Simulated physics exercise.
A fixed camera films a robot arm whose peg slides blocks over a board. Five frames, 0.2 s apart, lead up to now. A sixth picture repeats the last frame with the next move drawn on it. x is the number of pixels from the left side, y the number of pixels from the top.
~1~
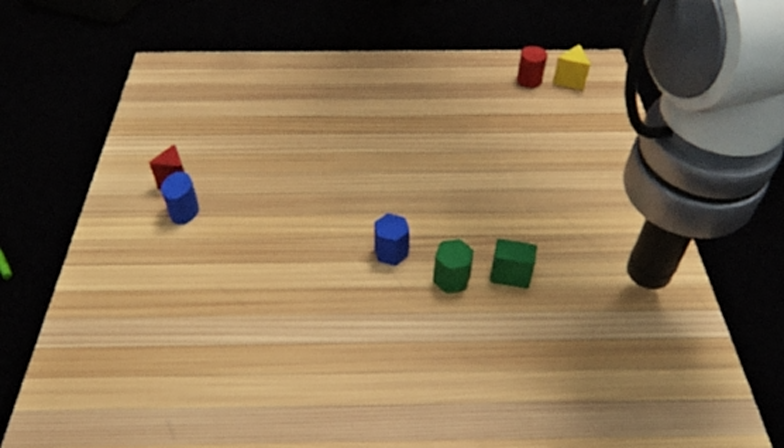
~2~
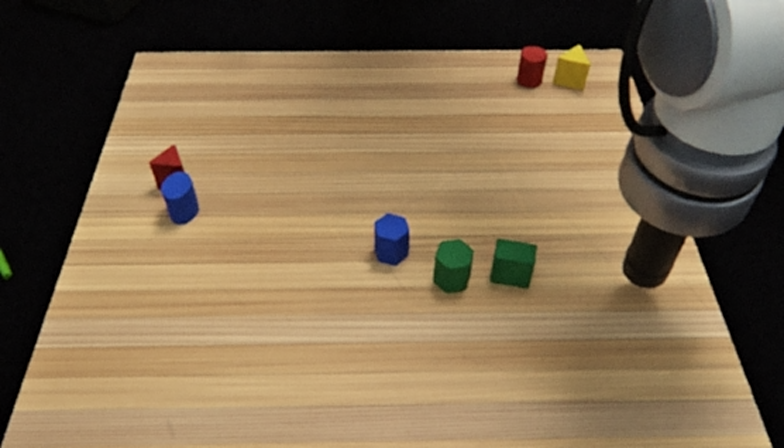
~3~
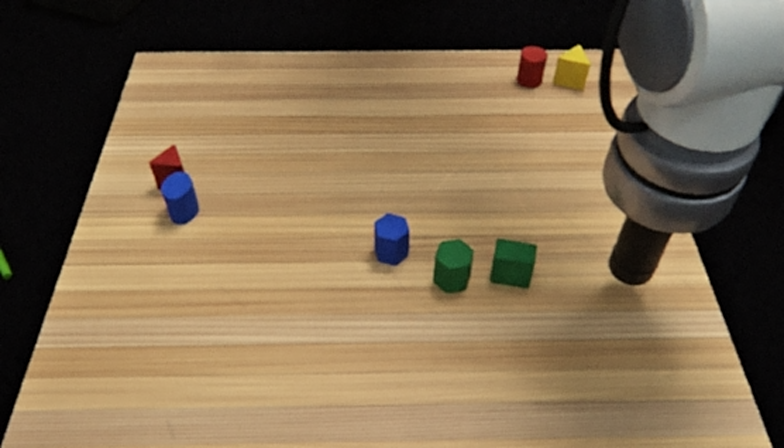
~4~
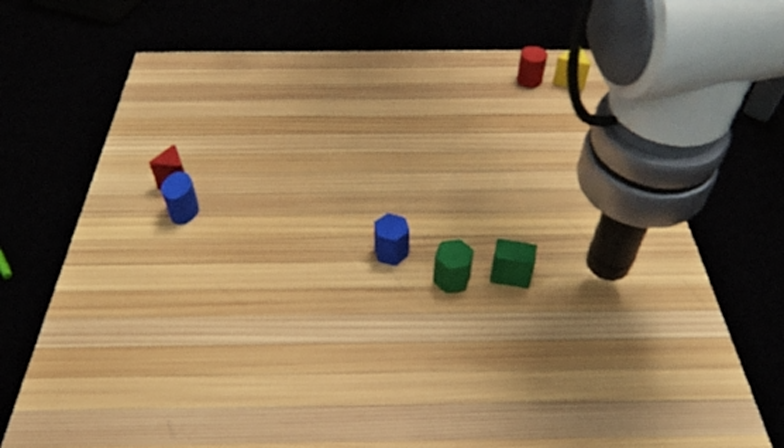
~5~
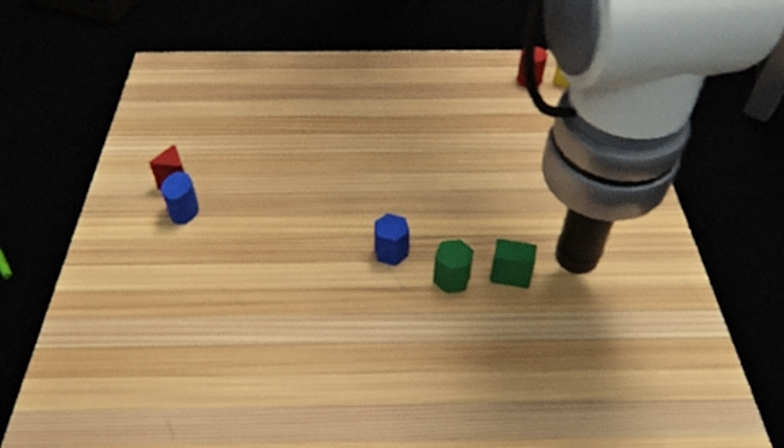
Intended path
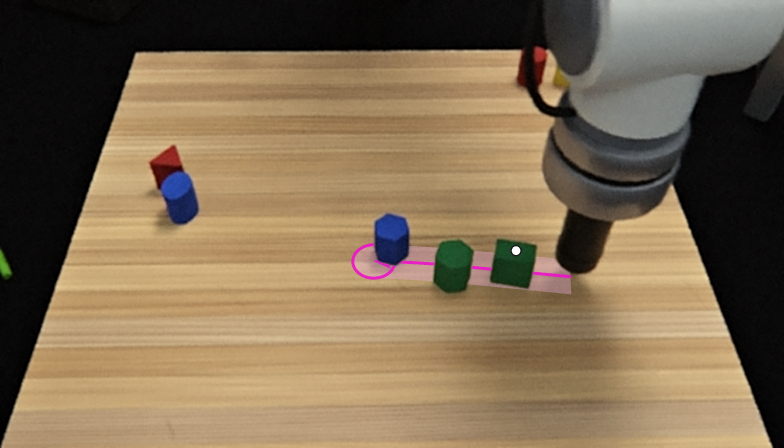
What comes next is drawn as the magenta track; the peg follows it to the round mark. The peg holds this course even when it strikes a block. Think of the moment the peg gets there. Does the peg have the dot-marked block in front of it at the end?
Yes
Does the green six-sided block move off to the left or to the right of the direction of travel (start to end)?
The answer is left: Facing from the path's start to its end, that's where the green six-sided block shifts.
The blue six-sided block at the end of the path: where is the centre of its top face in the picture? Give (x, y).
For the centre of its top, I'd go with (346, 215).
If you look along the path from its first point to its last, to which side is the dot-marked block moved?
Off to the left side.
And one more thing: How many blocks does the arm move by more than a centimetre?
Count: 3 or more.
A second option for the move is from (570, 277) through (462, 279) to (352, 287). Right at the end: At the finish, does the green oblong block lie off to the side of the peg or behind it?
No
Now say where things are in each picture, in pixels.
The first frame shows tip of the peg at (648, 273), middles of tops, blue six-sided block at (392, 226), green six-sided block at (455, 253), green oblong block at (516, 251).
The second frame shows peg at (644, 272), nothing pushed.
The third frame shows peg at (630, 269), nothing pushed.
The fourth frame shows peg at (608, 264), nothing pushed.
The fifth frame shows peg at (576, 258), blue six-sided block at (392, 226), green six-sided block at (455, 253), green oblong block at (516, 251).
The line goes in a line from (570, 277) to (374, 261); the dot is on the green oblong block.
What follows on the original path. One third of the way, peg at (507, 252); green six-sided block at (428, 256); green oblong block at (468, 251), turned 25° anticlockwise.
Two thirds of the way, peg at (441, 246); green six-sided block at (366, 266), turned 30° anticlockwise; green oblong block at (401, 250), turned 40° anticlockwise.
At the end, peg at (374, 242); blue six-sided block at (346, 215), turned 75° clockwise; green six-sided block at (317, 284), turned 70° anticlockwise; green oblong block at (337, 256), turned 65° anticlockwise.
